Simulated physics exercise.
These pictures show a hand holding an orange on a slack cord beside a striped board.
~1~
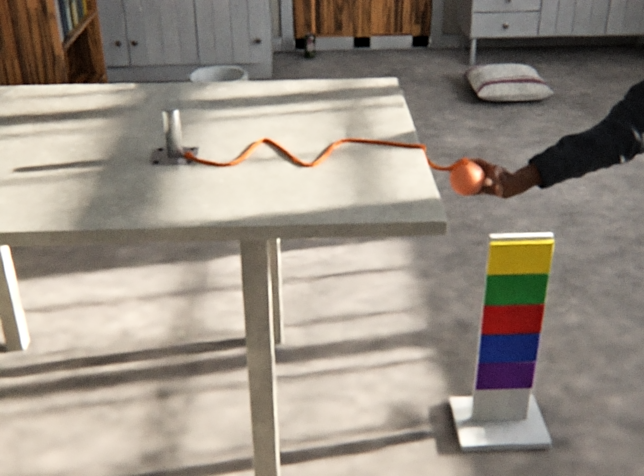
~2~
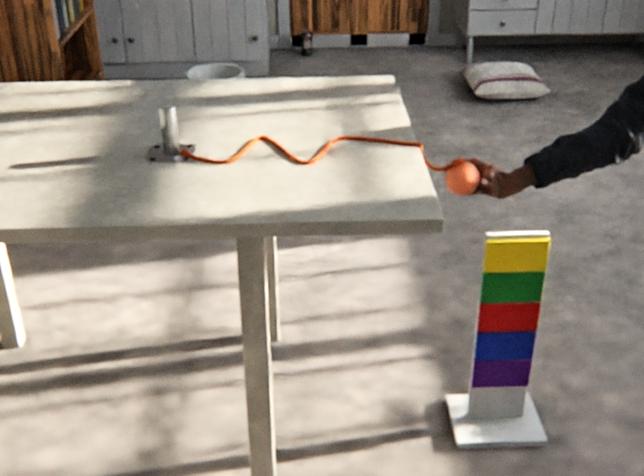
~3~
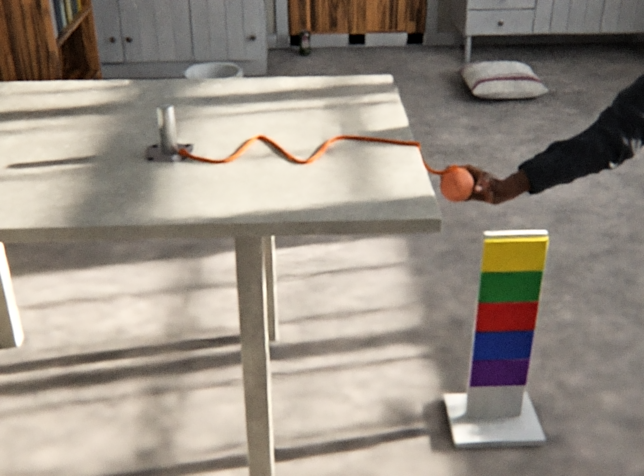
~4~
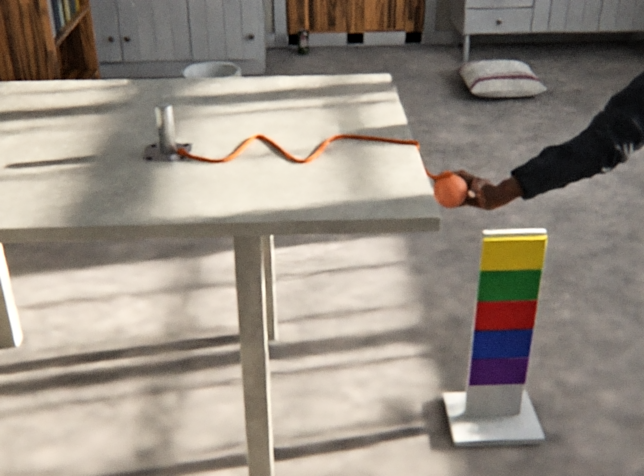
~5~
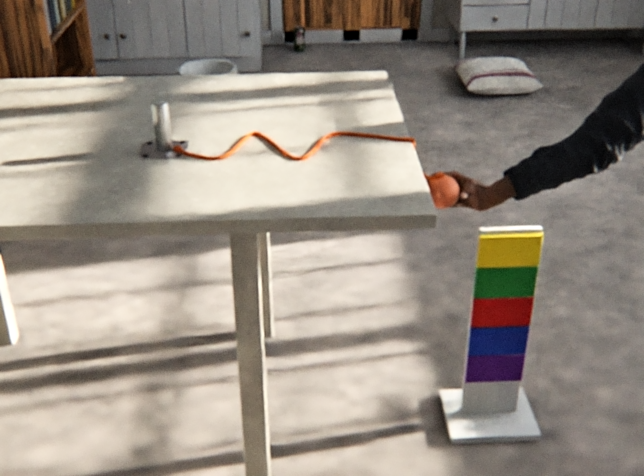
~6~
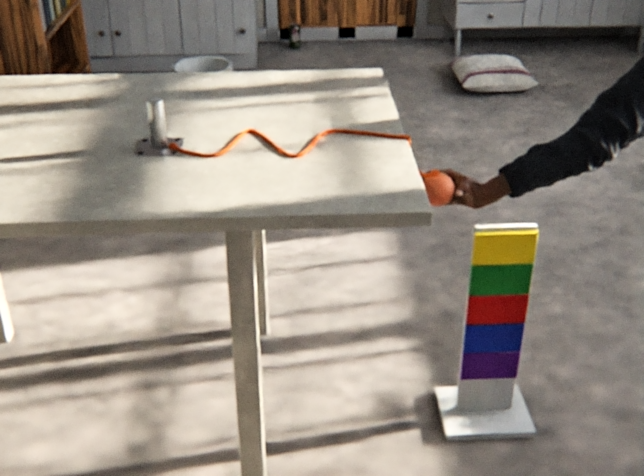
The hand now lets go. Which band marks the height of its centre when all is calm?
Its centre hangs level with the red band.
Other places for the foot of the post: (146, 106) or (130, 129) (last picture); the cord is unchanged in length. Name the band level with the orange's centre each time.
Try by try: Green; green.
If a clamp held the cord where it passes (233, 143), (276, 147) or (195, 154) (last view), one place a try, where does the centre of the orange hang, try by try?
About (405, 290), (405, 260) and (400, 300).
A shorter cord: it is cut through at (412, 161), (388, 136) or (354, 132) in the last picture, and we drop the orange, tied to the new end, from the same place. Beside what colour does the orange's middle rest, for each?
Taking them in turn: Green; yellow; no band.
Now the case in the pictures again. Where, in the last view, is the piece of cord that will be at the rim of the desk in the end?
Near (311, 146).
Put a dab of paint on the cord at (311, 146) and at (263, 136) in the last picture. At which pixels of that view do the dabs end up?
The first at (407, 145), the second at (318, 142).
Soon after, orange near (427, 308); level with red.
After that, orange near (375, 297); level with red.
And then, orange near (413, 311); level with red.
In the end, orange near (401, 311); level with red. Its middle rests at the red band.
